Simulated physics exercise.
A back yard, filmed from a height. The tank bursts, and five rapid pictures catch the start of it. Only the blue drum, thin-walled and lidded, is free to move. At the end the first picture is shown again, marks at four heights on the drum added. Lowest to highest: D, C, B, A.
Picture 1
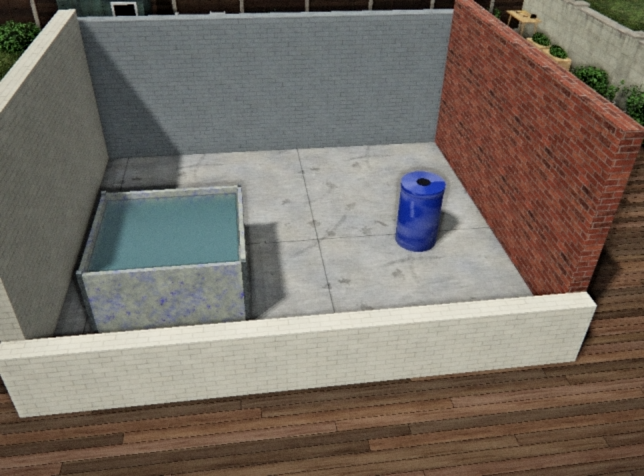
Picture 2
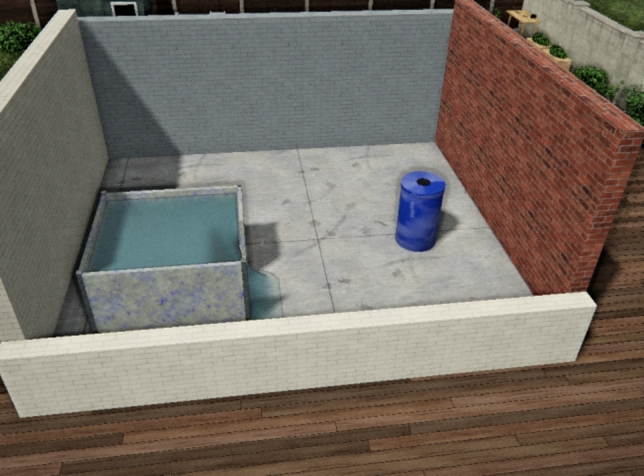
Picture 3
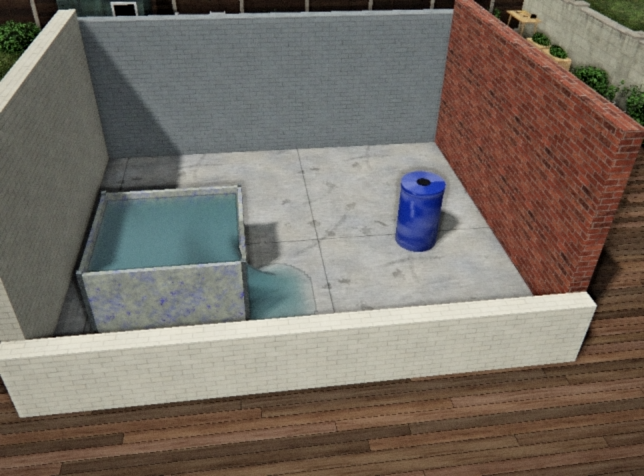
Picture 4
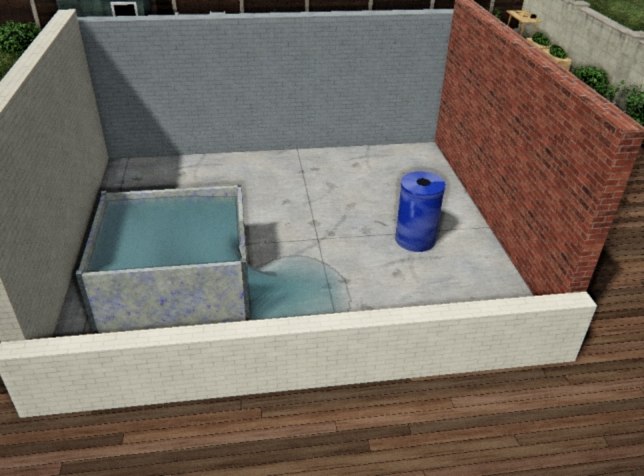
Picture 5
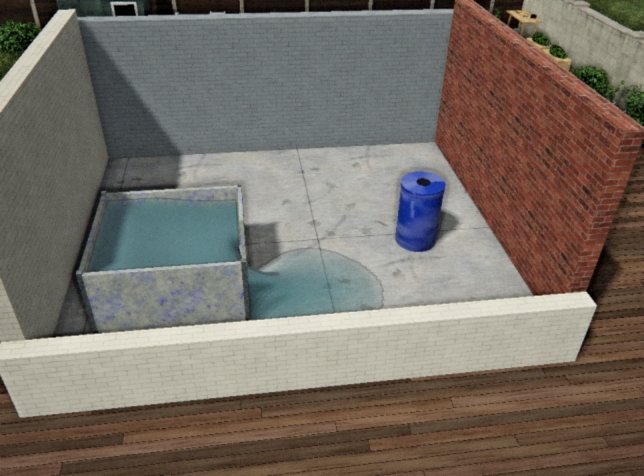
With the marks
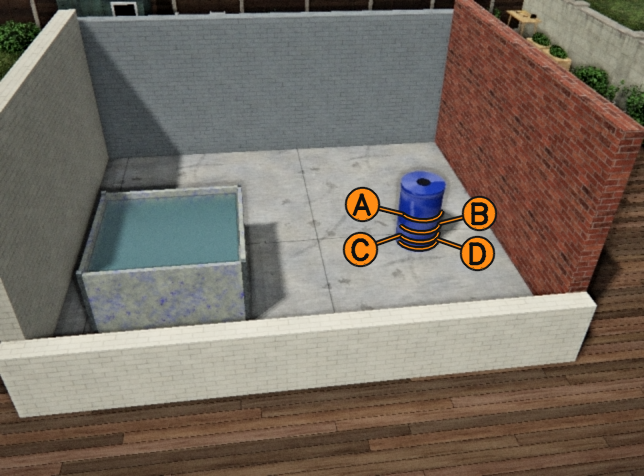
To begin with, a stone-sided tank full of water sits at the left of a walled yard, with a blue drum standing to the right on dry paving. Water then emerges at the tank's right side and spreads rightward across the ground in a widening puddle, while the drum stays still.
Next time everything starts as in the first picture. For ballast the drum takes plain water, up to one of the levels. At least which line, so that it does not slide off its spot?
Mark B just does it.
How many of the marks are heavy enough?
Two of the four.
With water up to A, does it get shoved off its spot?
No, not at all.
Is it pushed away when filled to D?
Yes, that goes wrong.
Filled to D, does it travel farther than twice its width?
Yes, it does.
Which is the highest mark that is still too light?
That is mark C.
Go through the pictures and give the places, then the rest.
The first picture shows lid of the blue drum at (423, 182); tank full, its middle at (169, 231).
In the second picture, 2 % of the ground under water, its edge towards the drum at (270, 282).
In the third picture, 4 % of the ground under water, its edge towards the drum at (305, 281).
In the fourth picture, 6 % of the ground under water, its edge towards the drum at (333, 275).
The fifth picture shows lid of the blue drum at (423, 182); 10 % of the ground under water, its edge towards the drum at (354, 265).
In orange, A at (426, 220); B at (424, 232); C at (423, 242); D at (422, 248); from the bottom up D, C, B, A.
Choosing A, it does not move.
Choosing B, it does not move.
Choosing C, it is pushed about twice its own width away.
Choosing D, it is pushed about 6 times its own width away.
